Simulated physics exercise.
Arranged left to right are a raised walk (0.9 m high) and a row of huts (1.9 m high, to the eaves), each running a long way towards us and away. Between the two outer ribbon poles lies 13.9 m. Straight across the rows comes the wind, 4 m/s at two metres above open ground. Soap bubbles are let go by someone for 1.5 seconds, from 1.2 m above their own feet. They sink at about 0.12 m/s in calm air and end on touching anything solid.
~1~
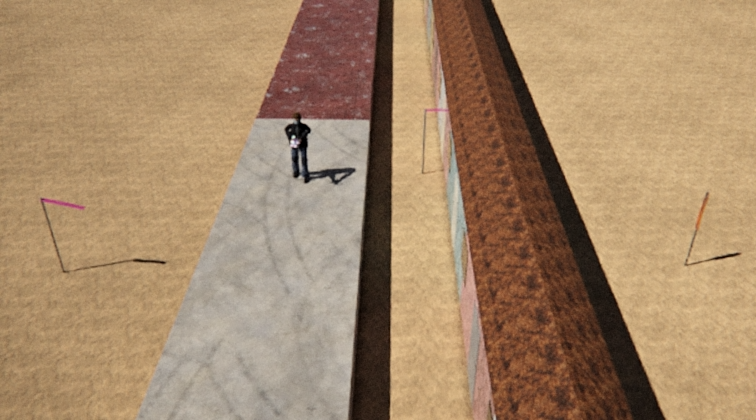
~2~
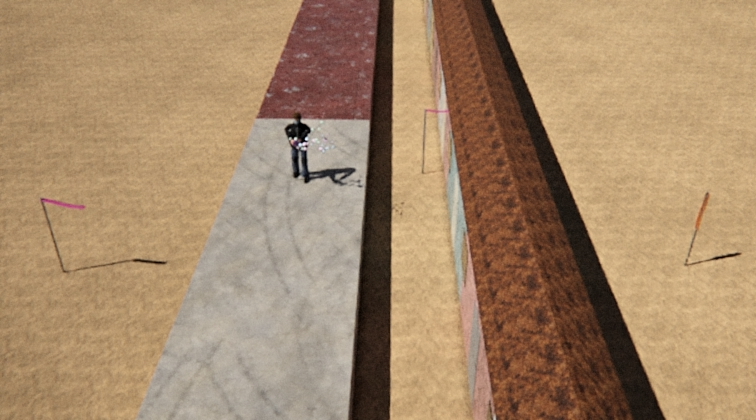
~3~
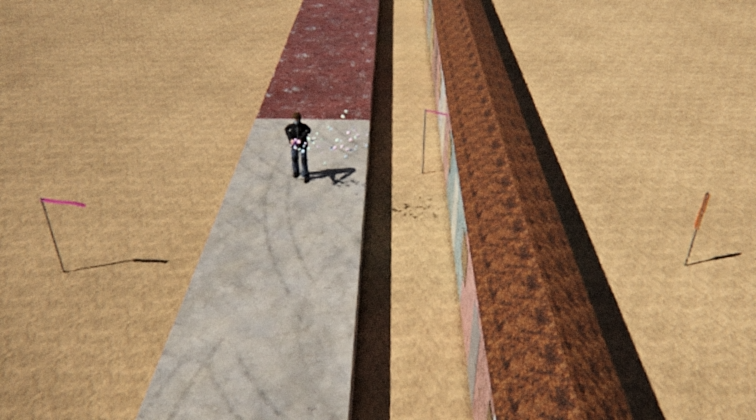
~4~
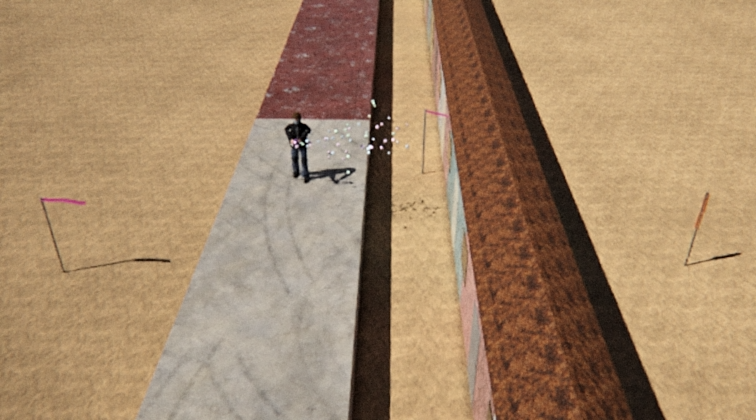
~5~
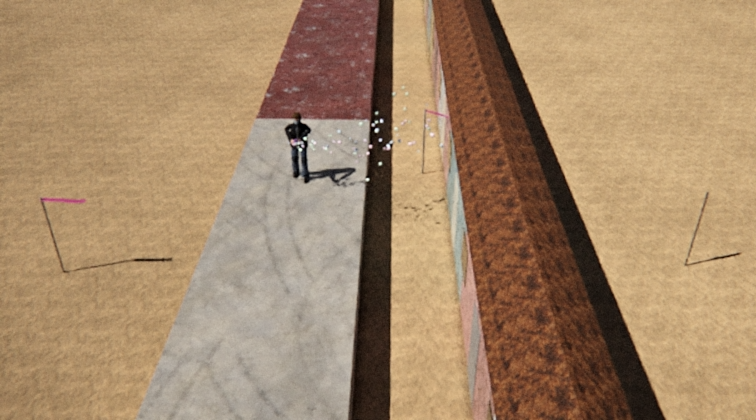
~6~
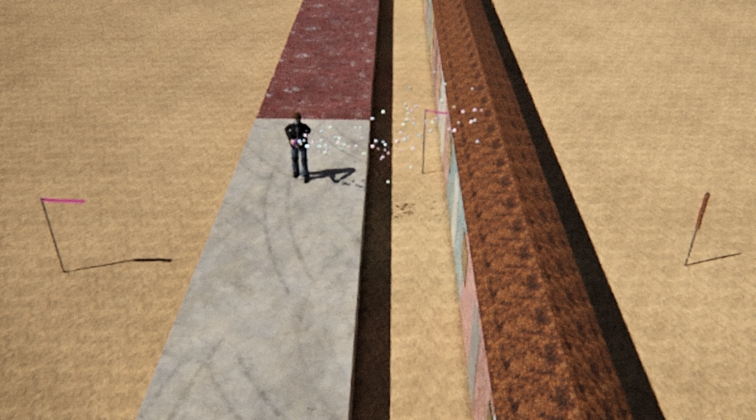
On a raised walk, a standing person releases bubbles that spread rightward toward the huts.
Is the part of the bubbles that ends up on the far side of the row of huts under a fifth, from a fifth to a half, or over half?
I'd say the bulk ends up beyond it.
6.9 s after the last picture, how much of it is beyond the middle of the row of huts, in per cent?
90 %.
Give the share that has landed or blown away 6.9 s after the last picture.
It should be around 15 per cent.
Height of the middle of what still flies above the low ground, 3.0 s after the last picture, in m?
3.8 m.
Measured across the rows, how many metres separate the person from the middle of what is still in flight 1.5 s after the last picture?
It works out to about 6.0 m.
Then, 1.5 s after the last picture, 3 % is no longer flying here, and 67 % is beyond the row of huts; the middle of what still flies is 3.3 m above the low ground, near (570, 98).
Then, 3.0 s after the last picture, 5 % is no longer flying here, and 92 % is beyond the row of huts.
Then, 6.9 s after the last picture, 15 % is no longer flying here, and 92 % is beyond the row of huts.
Then, 19.0 s after the last picture, 92 % is no longer flying here, and 93 % is beyond the row of huts.
Then, 44.0 s after the last picture, 99 % is no longer flying here, and 93 % is beyond the row of huts.
